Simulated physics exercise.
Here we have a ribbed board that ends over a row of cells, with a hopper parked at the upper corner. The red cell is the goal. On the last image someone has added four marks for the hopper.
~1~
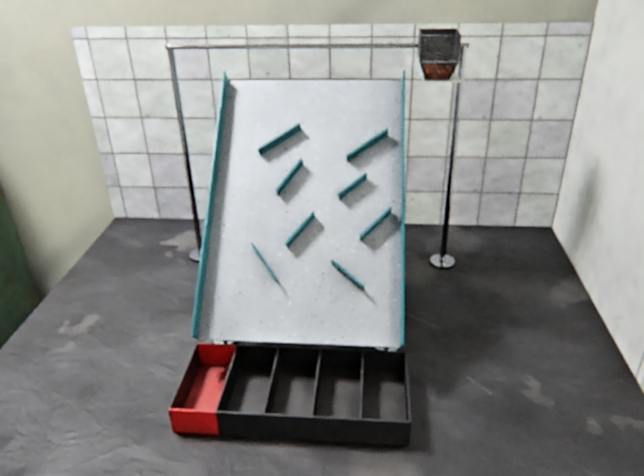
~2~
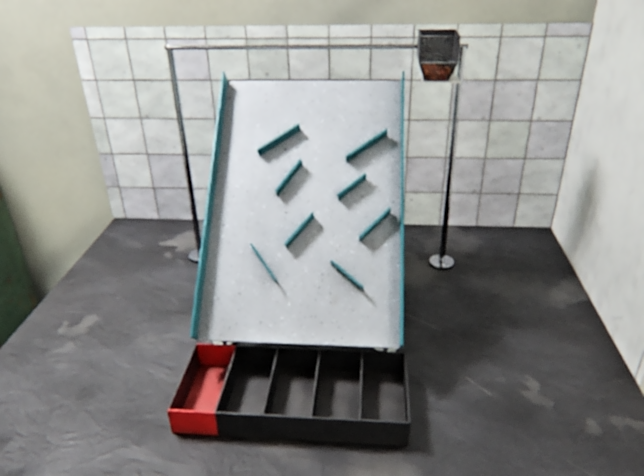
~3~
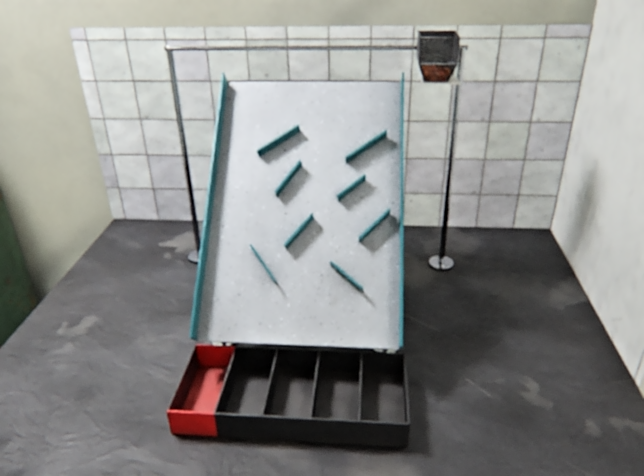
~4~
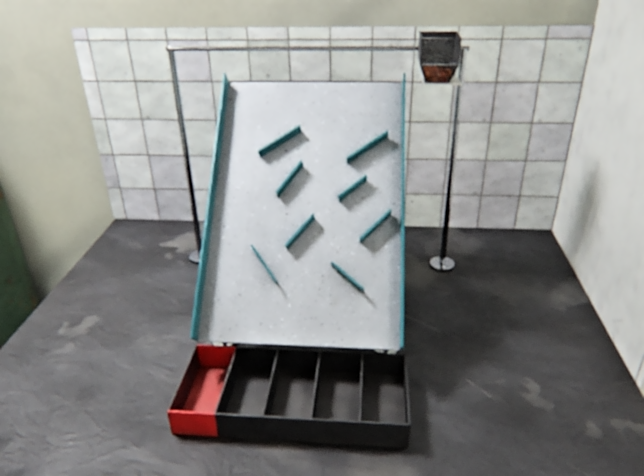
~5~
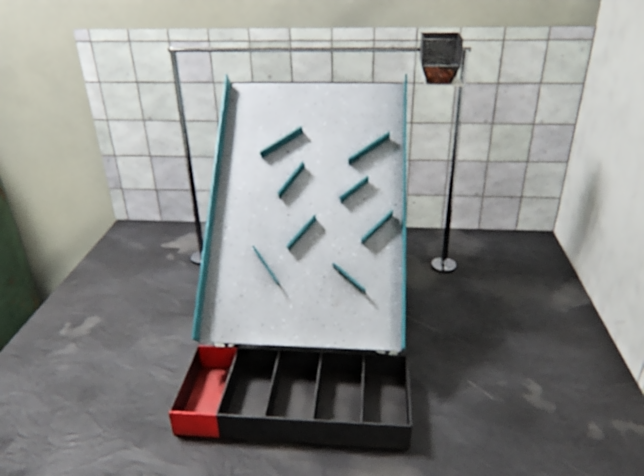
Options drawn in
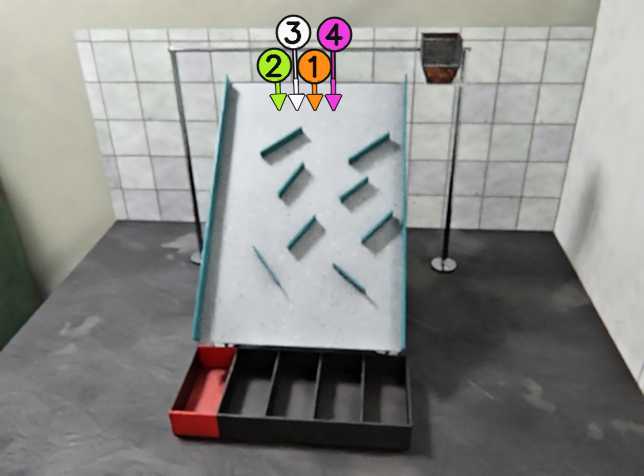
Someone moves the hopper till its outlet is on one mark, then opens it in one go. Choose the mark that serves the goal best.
Take 2.
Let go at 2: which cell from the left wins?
The first.
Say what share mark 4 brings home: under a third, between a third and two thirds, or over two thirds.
It is under a third.
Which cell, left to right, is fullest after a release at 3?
The first from the left.
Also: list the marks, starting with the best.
The order is 2, 3, 1, 4.
On the marked copy, mark 1 meets the board at (314, 104); mark 2 meets the board at (278, 104); mark 3 meets the board at (296, 104); mark 4 meets the board at (333, 104).
With 1, about a quarter in the red cell, about two thirds in other cells.
With 2, most in the red cell, about a quarter held on the board.
With 3, about two thirds in the red cell, about a quarter in other cells, a small part held on the board.
With 4, a small part in the red cell, nearly all in other cells.
